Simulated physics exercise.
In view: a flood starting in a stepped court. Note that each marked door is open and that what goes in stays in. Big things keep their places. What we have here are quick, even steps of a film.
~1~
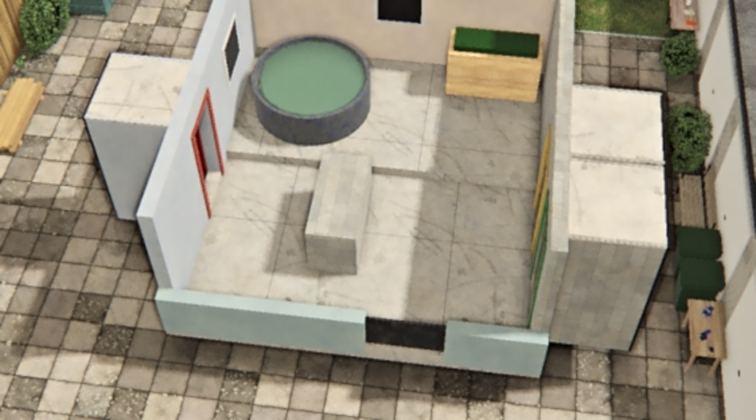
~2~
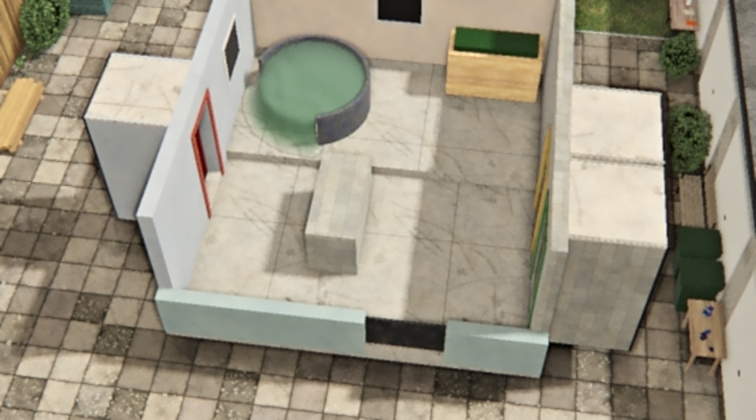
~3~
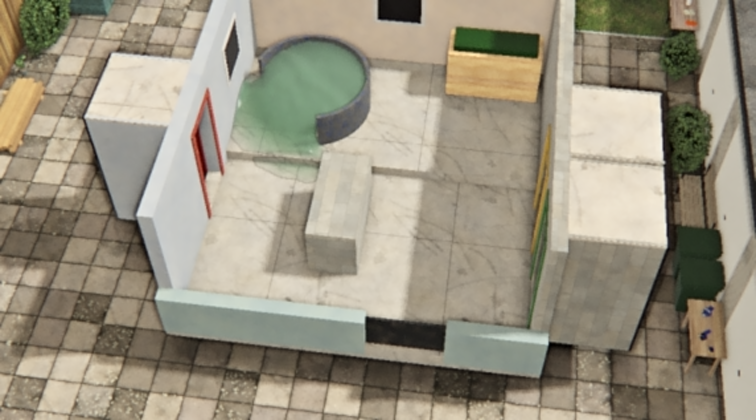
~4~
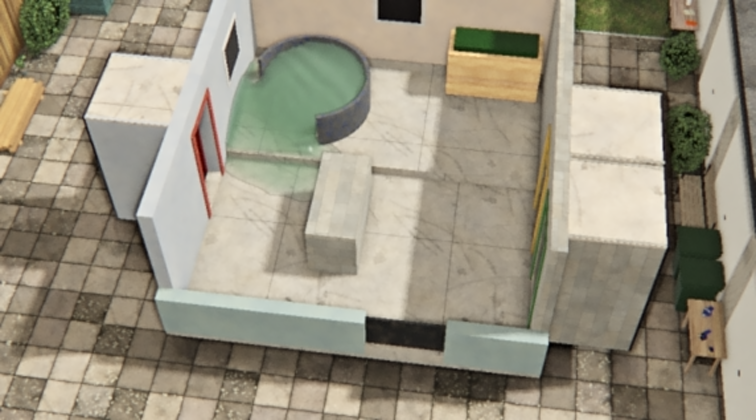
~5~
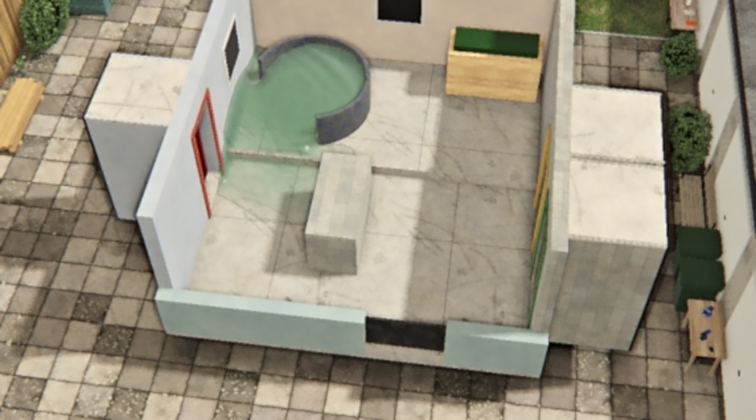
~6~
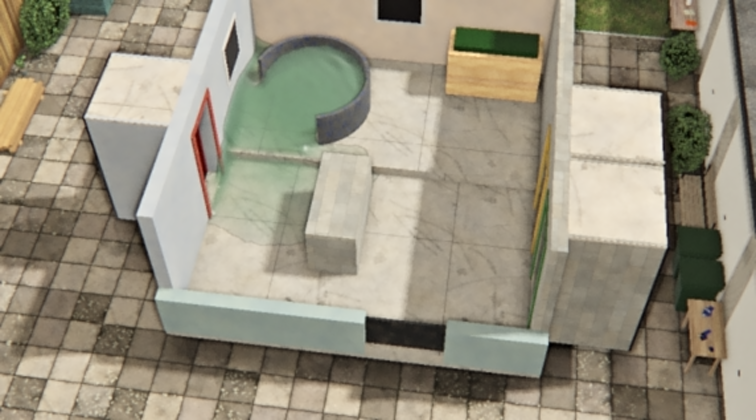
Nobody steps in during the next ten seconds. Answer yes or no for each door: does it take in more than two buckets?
Green door: No; red door: Yes; yellow door: Yes.
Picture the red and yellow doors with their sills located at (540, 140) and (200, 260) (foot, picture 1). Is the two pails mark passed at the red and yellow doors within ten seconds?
Note: Red lets in too little; yellow lets too much through.
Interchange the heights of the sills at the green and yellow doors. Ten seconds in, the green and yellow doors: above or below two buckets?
With the sills exchanged, the green one beats the cutoff while the yellow one falls below the cutoff.
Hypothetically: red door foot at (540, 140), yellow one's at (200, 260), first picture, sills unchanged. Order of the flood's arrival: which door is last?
The flood gets to the red-painted one after all the others.
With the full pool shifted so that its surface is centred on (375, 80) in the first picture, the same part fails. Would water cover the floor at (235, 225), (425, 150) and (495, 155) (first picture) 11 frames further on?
Result: Inundated; spared; spared.
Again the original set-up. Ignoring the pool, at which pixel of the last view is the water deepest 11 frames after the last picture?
Check close to (205, 306).
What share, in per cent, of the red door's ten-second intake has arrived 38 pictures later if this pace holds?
Something like 95 in a hundred.
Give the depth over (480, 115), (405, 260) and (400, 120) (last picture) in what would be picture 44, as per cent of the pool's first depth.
0, 2 and 2 in a hundred, in turn.
A moment on, water covers 30 % of the floor; the green door not reached, the red door under two buckets in, the yellow door not reached.
Next, water covers 35 % of the floor; the green door not reached, the red door over two buckets in, the yellow door not reached.
Then, water covers 60 % of the floor; the green door wet at the sill, nothing in, the red door over two buckets in, the yellow door not reached.
Later, water covers 80 % of the floor; the green door wet at the sill, nothing in, the red door over two buckets in, the yellow door over two buckets in.
In the end, water covers 80 % of the floor; the green door wet at the sill, nothing in, the red door over two buckets in, the yellow door far over two buckets in.
